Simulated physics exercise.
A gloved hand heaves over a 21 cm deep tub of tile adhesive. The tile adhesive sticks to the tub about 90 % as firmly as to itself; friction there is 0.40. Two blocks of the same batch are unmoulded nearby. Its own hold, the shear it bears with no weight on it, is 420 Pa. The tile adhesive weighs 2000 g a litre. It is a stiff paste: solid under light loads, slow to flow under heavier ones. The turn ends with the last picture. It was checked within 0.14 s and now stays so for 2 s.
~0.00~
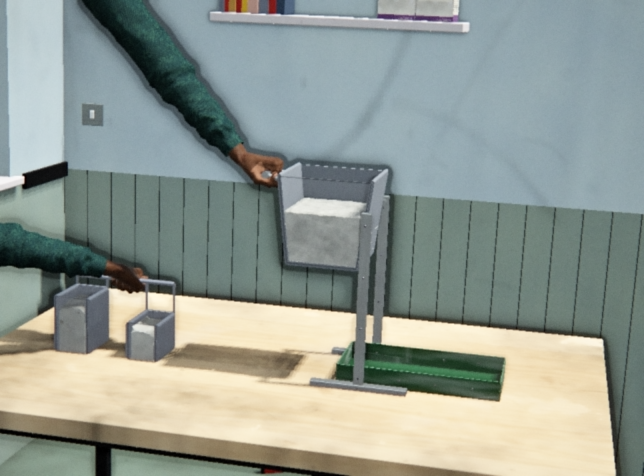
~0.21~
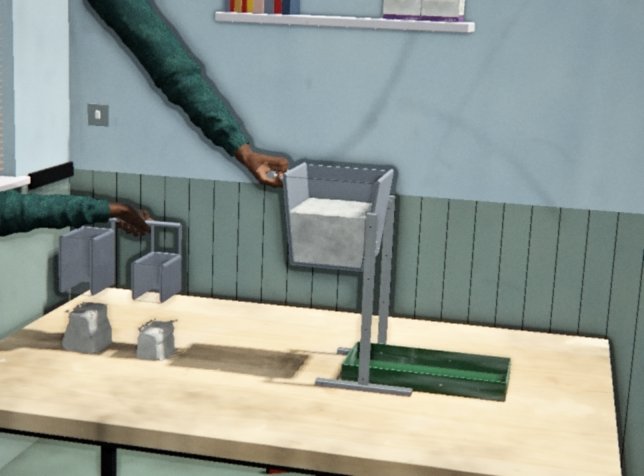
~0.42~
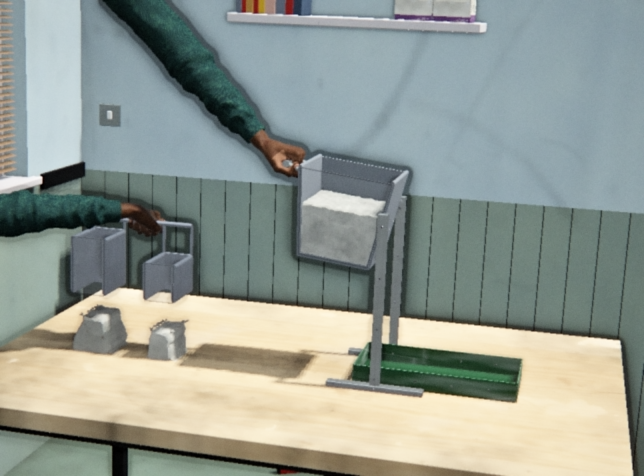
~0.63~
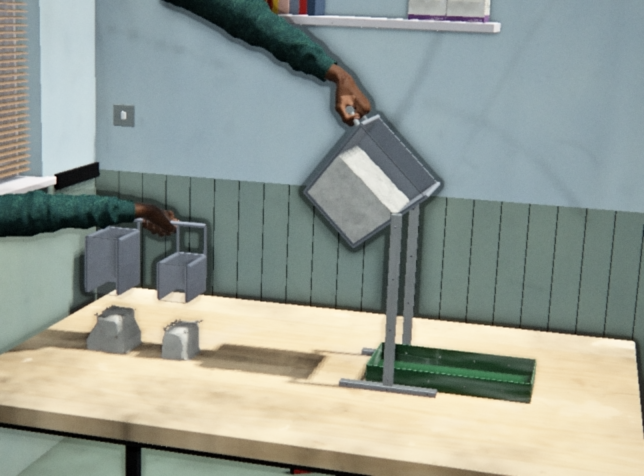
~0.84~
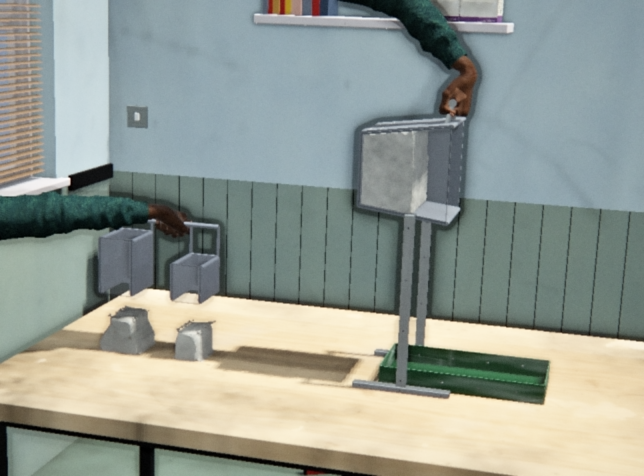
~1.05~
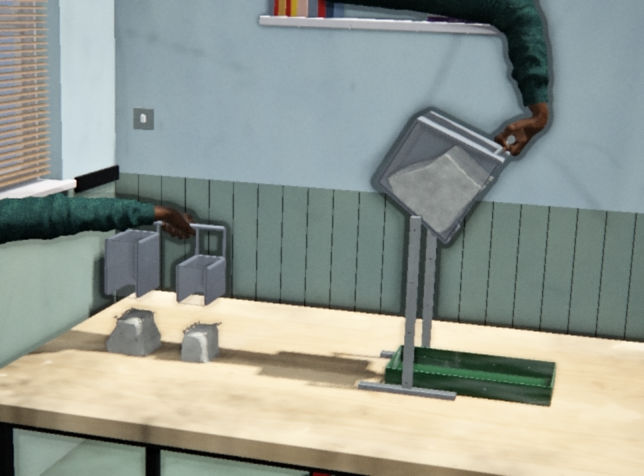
A hand tipped a clear tub of grey tile adhesive rightward on its stand until it was partly upside down, after another hand lifted two moulds off small grey blocks, the left one slumping slightly.
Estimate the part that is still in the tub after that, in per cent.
The part that is still in the tub after that is near 0 %.
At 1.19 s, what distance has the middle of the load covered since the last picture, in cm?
About 16 cm.
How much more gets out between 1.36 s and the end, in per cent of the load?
About 0 %.
By 1.19 s, the tub is at 120 degrees and holds 30 %.
By 1.36 s, the tub is at 120 degrees and holds 0 %.
By 1.53 s, the tub is at 120 degrees and holds 0 %.
By 1.70 s, the tub is at 120 degrees and holds 0 %.
By 3.05 s, at the end, the tub is at 120 degrees and holds 0 %.
